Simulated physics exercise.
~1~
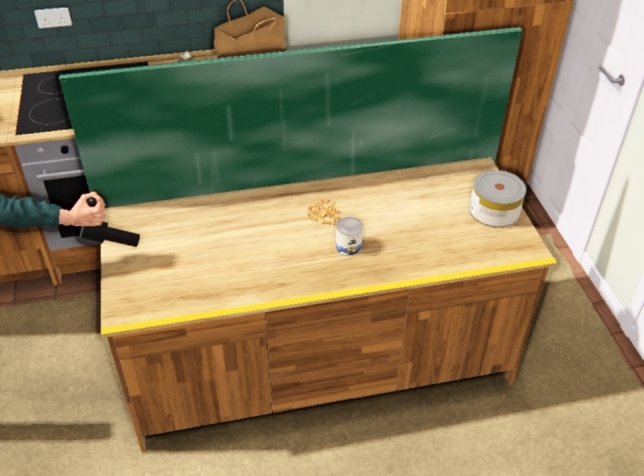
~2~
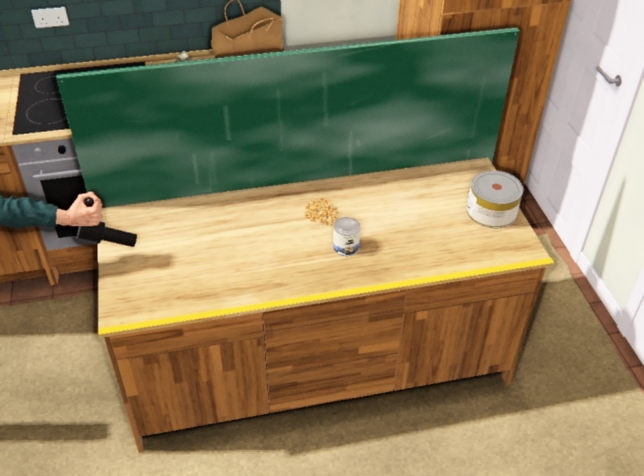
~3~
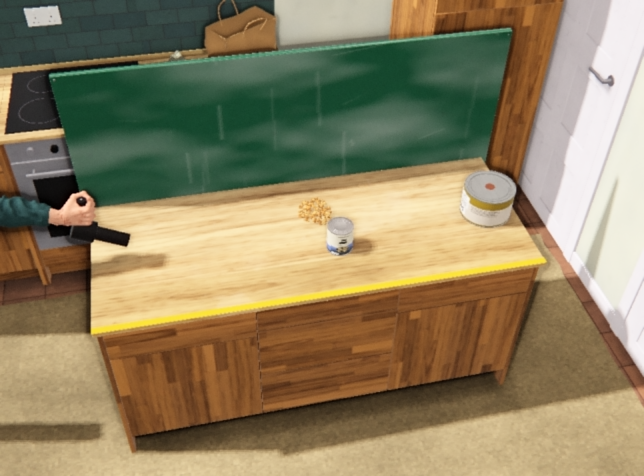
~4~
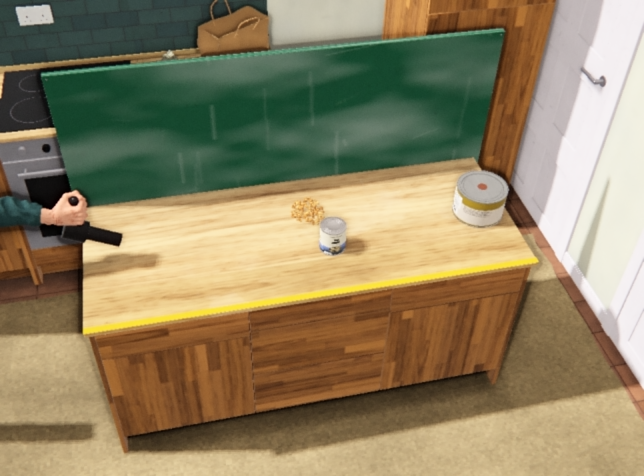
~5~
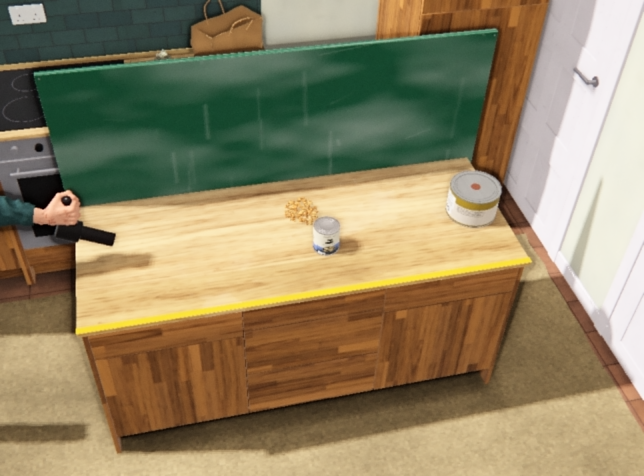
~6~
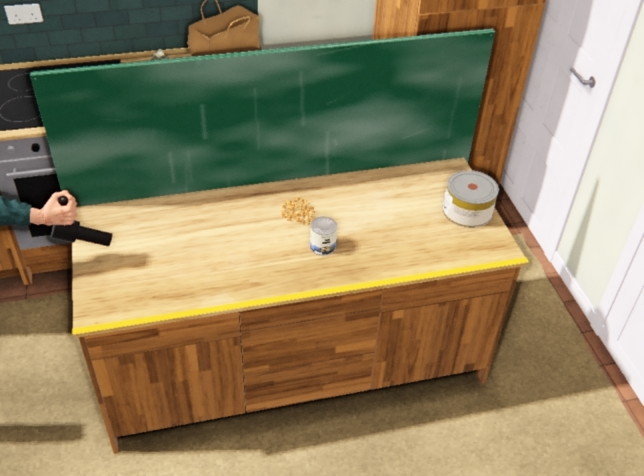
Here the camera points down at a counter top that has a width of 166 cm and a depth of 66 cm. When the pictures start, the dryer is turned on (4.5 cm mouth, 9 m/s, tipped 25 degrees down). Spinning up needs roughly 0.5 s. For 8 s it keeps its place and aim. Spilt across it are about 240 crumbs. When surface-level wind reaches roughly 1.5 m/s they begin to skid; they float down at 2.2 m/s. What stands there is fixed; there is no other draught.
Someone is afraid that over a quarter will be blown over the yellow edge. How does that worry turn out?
Watch it - the losses over that edge are going to stay within one in four.
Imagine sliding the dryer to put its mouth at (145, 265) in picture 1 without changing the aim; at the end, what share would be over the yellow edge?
Some 0 %.
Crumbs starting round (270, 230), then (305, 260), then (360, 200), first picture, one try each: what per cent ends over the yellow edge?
It goes 0 %, then 60 %, then 0 %.
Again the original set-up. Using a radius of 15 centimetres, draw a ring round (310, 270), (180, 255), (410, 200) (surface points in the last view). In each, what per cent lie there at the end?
Estimates in listed order: 0 %; 0 %; 40 %.
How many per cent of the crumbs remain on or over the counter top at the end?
Near 80 %.
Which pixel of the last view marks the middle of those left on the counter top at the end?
Around (417, 182).
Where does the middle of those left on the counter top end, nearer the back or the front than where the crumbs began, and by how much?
Drift: Rearward direction, about 10 cm.
Then, 1.2 s after the last picture, 99 % are on the move or not yet settled, 0 % are over the yellow edge; the middle of those still in play is near (395, 188).
Then, 2.1 s after the last picture, 97 % are on the move or not yet settled, 0 % are over the yellow edge; the middle of those still in play is near (405, 184).
Then, 4.0 s after the last picture, 84 % are on the move or not yet settled, 0 % are over the yellow edge; the middle of those still in play is near (412, 183).
Then, 7.6 s after the last picture, at the end, 0 % are over the yellow edge; the middle of those still in play is near (417, 182).
